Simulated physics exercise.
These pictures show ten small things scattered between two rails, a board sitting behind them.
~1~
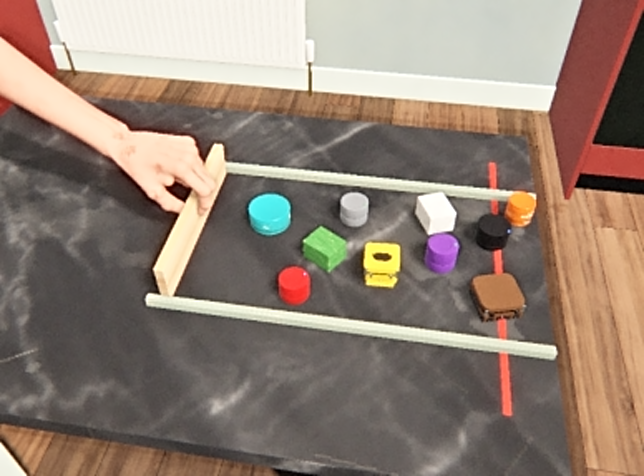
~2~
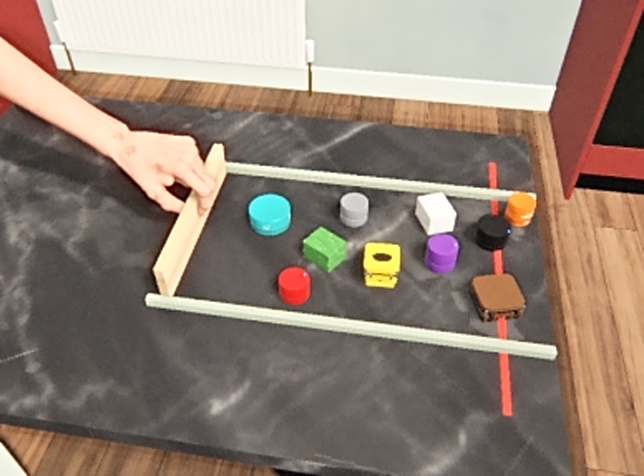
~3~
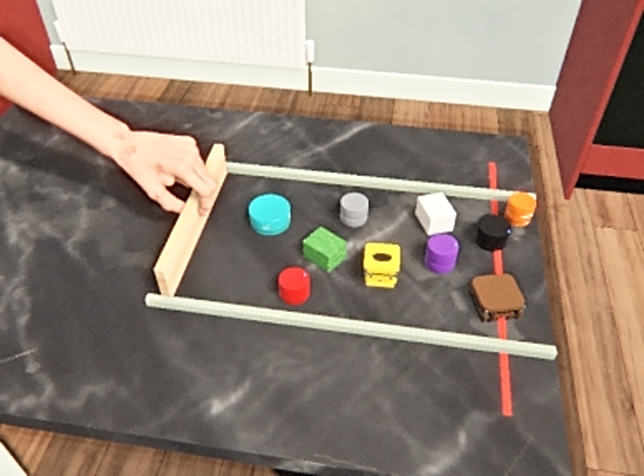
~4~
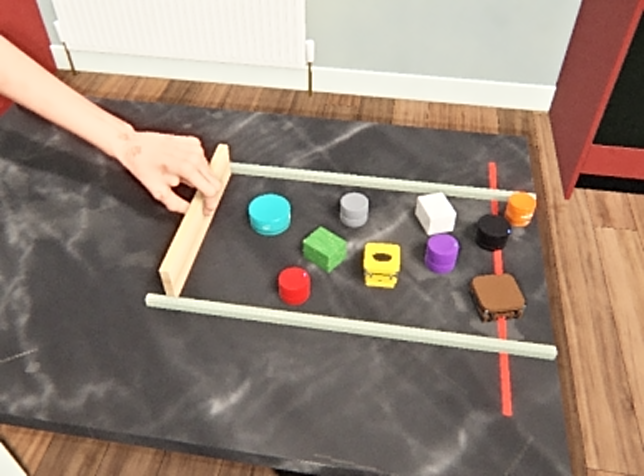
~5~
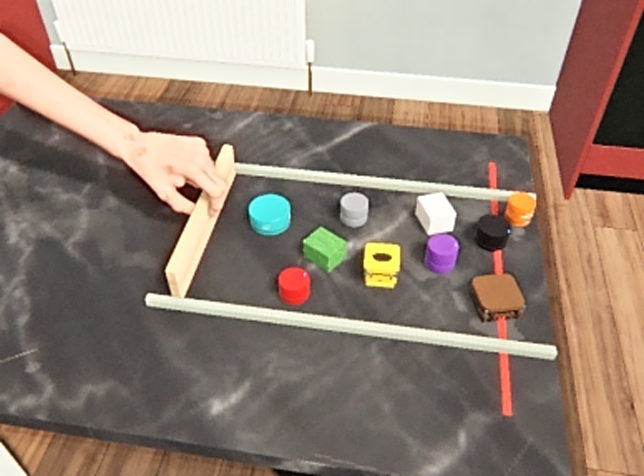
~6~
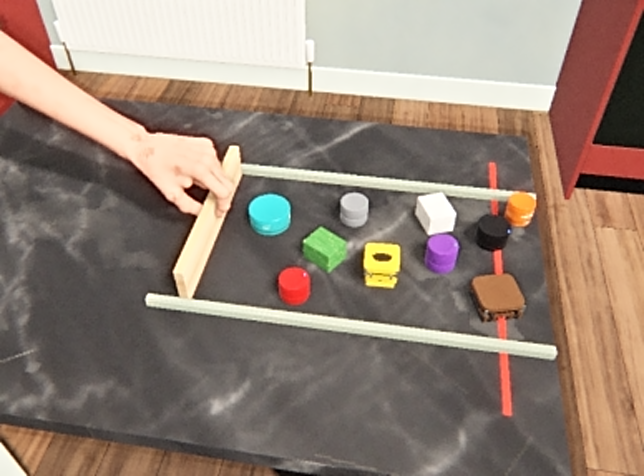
On a dark marble counter, a hand slides a wooden board slightly right toward scattered small objects.
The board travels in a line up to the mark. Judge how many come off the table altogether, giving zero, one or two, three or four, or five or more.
My judgement: Three or four.
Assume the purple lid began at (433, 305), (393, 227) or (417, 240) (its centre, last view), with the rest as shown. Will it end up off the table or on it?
Spot by spot, it stays put, then drops away, then drops away.
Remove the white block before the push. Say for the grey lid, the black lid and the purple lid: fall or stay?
Grey lid - safe, black lid - gone, purple lid - gone.
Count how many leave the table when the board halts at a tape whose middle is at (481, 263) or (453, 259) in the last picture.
First 1, second 0.
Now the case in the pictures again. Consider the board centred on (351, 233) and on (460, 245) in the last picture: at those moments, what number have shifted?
At that stage 5; at the next, 10.
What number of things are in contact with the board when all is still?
5 of them.
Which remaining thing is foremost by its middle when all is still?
Ending up nearest is the white block.
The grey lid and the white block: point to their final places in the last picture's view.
Final centres, first then second: (511, 211), (539, 214).
Early on, none off yet; orange tub at rest near (520, 209); brown case at rest near (496, 298); black lid at rest near (493, 233).
Finally, the number that fall off is three or four; lost, purple lid, black lid, brown case and orange tub.
